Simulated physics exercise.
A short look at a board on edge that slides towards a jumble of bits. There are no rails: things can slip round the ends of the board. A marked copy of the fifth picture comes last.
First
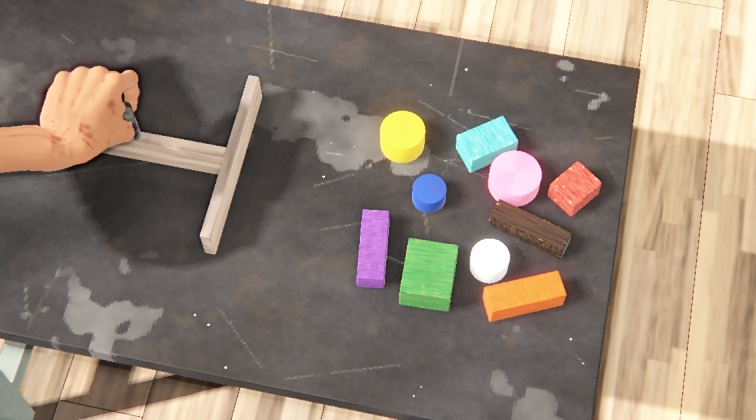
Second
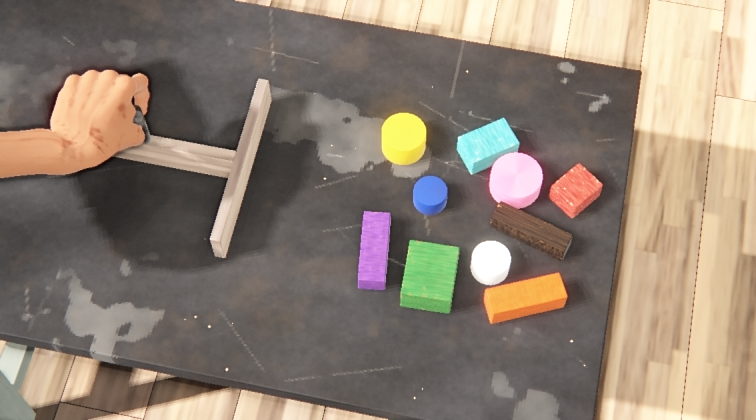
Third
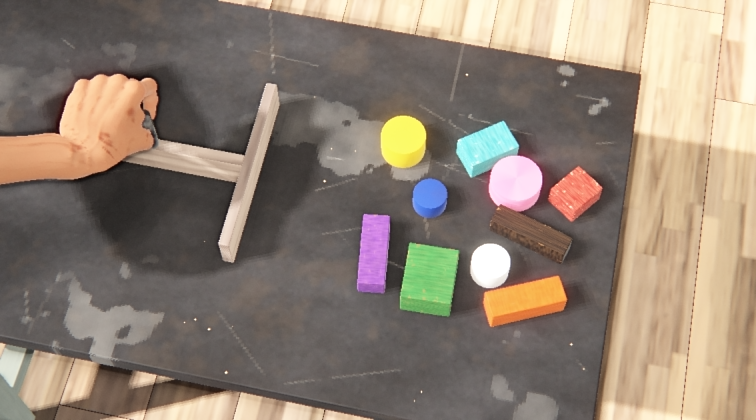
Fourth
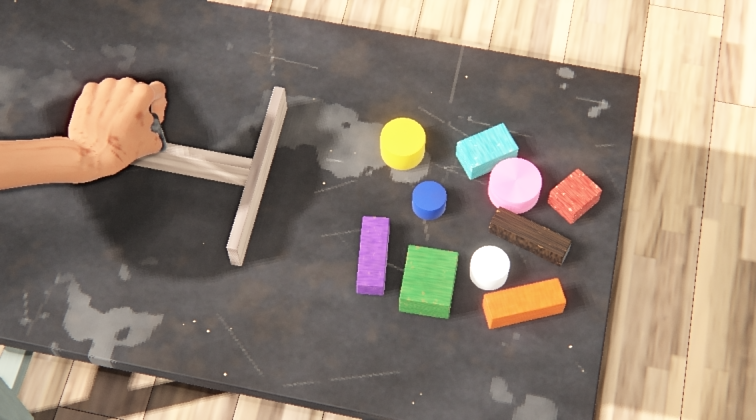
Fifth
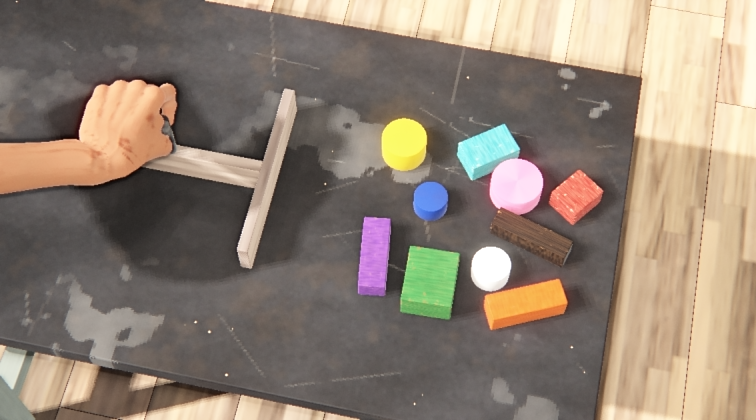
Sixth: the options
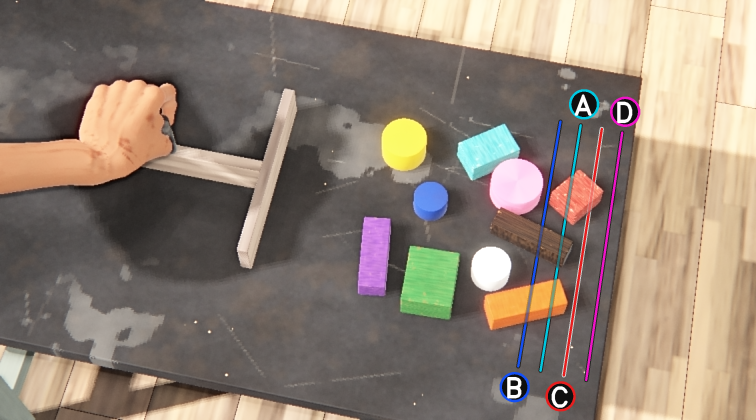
A wooden board on edge, gripped by a hand, sliding slowly right across a dark tabletop towards motionless, colourful blocks and cylinders.
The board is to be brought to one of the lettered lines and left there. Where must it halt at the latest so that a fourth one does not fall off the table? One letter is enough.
The farthest such stop is B.
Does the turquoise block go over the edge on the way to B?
No.
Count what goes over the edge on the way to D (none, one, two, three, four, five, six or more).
In all, six or more.
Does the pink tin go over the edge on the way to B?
No.
On the marked copy, A at (562, 242); B at (540, 238); C at (584, 246); D at (605, 250).
With B. Early on, board (363, 185); red block (576, 197); orange bar (525, 305).
Further on, board (462, 204); orange bar (569, 309); white tin (552, 282).
At the end, board (540, 219); orange bar over the edge; white tin over the edge; three fallen.
As for the rest, A drops four; C drops five; D drops nine.
